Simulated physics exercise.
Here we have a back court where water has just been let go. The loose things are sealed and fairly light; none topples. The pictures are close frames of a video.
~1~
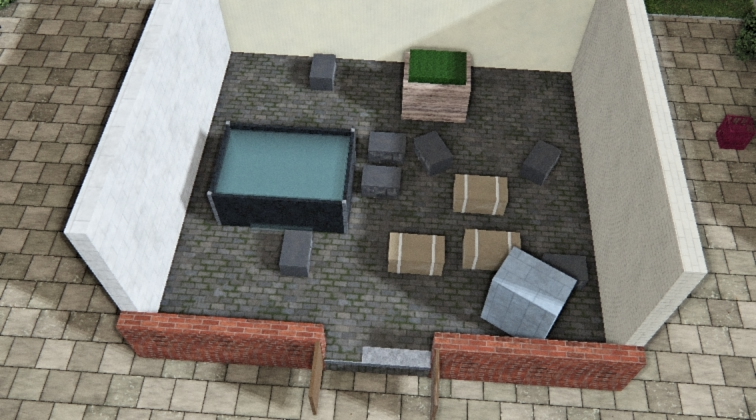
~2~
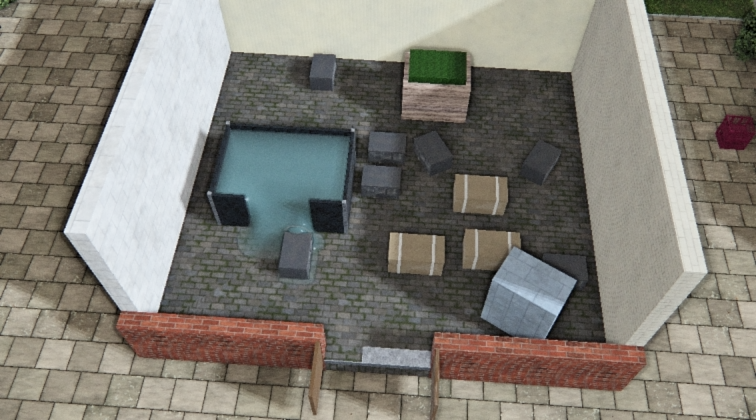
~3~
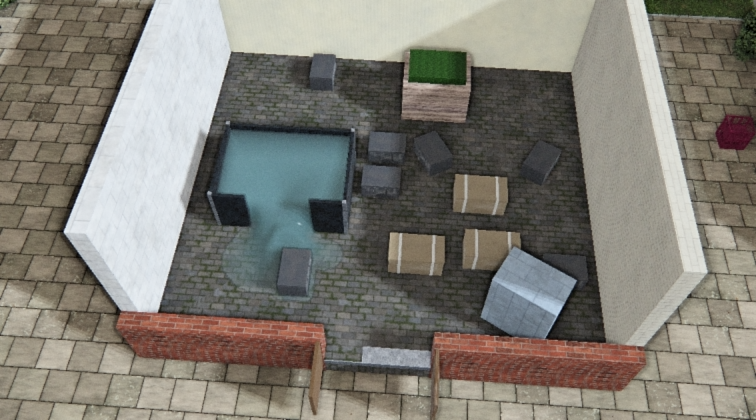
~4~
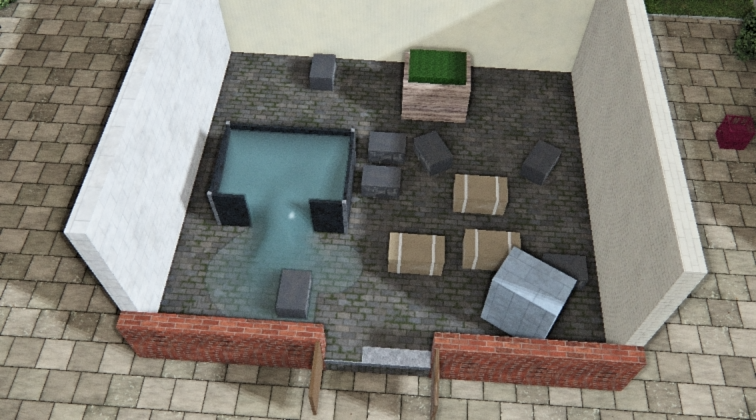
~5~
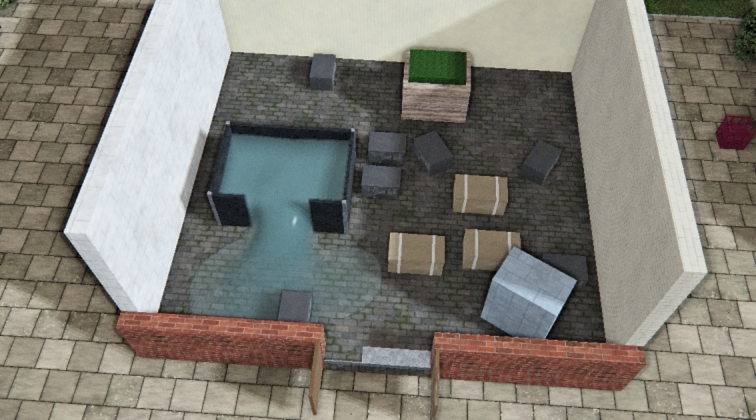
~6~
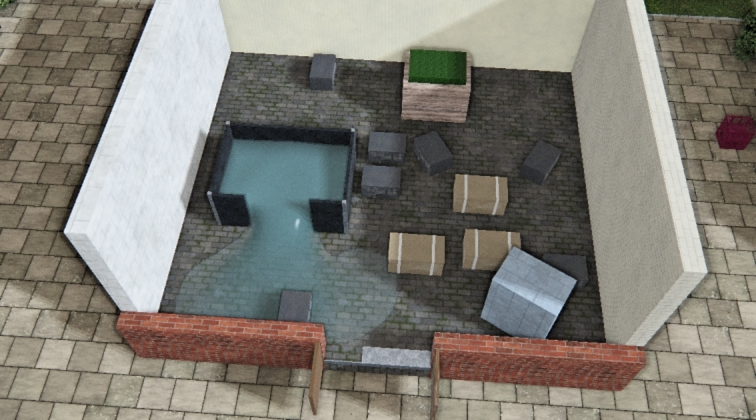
Walled back court with water pouring from an opened tank, spreading over dark paving and pushing a grey block toward the low brick wall.
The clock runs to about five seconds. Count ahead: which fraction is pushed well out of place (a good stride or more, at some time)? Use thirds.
That comes to not even a third.
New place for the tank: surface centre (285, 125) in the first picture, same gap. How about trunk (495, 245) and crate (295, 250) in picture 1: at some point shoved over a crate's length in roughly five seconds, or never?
In turn: Shifted that much, yes.
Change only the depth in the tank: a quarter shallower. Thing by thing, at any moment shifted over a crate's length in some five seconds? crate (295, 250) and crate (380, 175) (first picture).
One after the other: That far or more, not that far.
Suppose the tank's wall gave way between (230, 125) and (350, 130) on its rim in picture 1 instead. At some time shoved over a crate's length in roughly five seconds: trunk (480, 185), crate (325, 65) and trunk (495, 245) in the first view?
In turn: Not that far, shifted that much, less than that.
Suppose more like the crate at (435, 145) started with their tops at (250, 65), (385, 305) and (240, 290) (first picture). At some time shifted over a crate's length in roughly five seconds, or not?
In turn: Moved that far, pushed that far, shifted that much.
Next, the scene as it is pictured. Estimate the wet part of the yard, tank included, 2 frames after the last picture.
Roughly 25 per cent.
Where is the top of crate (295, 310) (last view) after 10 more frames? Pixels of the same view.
At about (422, 329).
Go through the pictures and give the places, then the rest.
In the first picture, a crate at (296, 248) rests on the ground; a trunk at (481, 187) rests on the ground; 0 of 10 have shifted.
In the second picture, a crate at (295, 250) rests on the ground, close to its start; a trunk at (481, 187), on the bottom; 0 of 10 have shifted.
In the third picture, a crate at (294, 267), on the bottom, a stride from its start; a trunk at (481, 187), on the bottom; 1 of 10 have shifted.
In the fourth picture, a crate at (293, 289), on the bottom, a stride from its start; a trunk at (481, 187), on the bottom; 1 of 10 have shifted.
In the fifth picture, a crate at (294, 311), on the bottom, a stride from its start; a trunk at (481, 187), on the bottom; 1 of 10 have shifted.
In the sixth picture, a crate at (294, 311) rests on the ground, a stride from its start; a trunk at (481, 187) rests on the ground; 1 of 10 have shifted.
A moment on, 1 of 10 are well off their spots; 1 afloat.
Next, 1 of 10 are well off their spots; 1 afloat.
Later, 1 of 10 are well off their spots; 1 afloat.
In the end, 2 of 10 are well off their spots, and 2 have been at some point; 1 afloat.
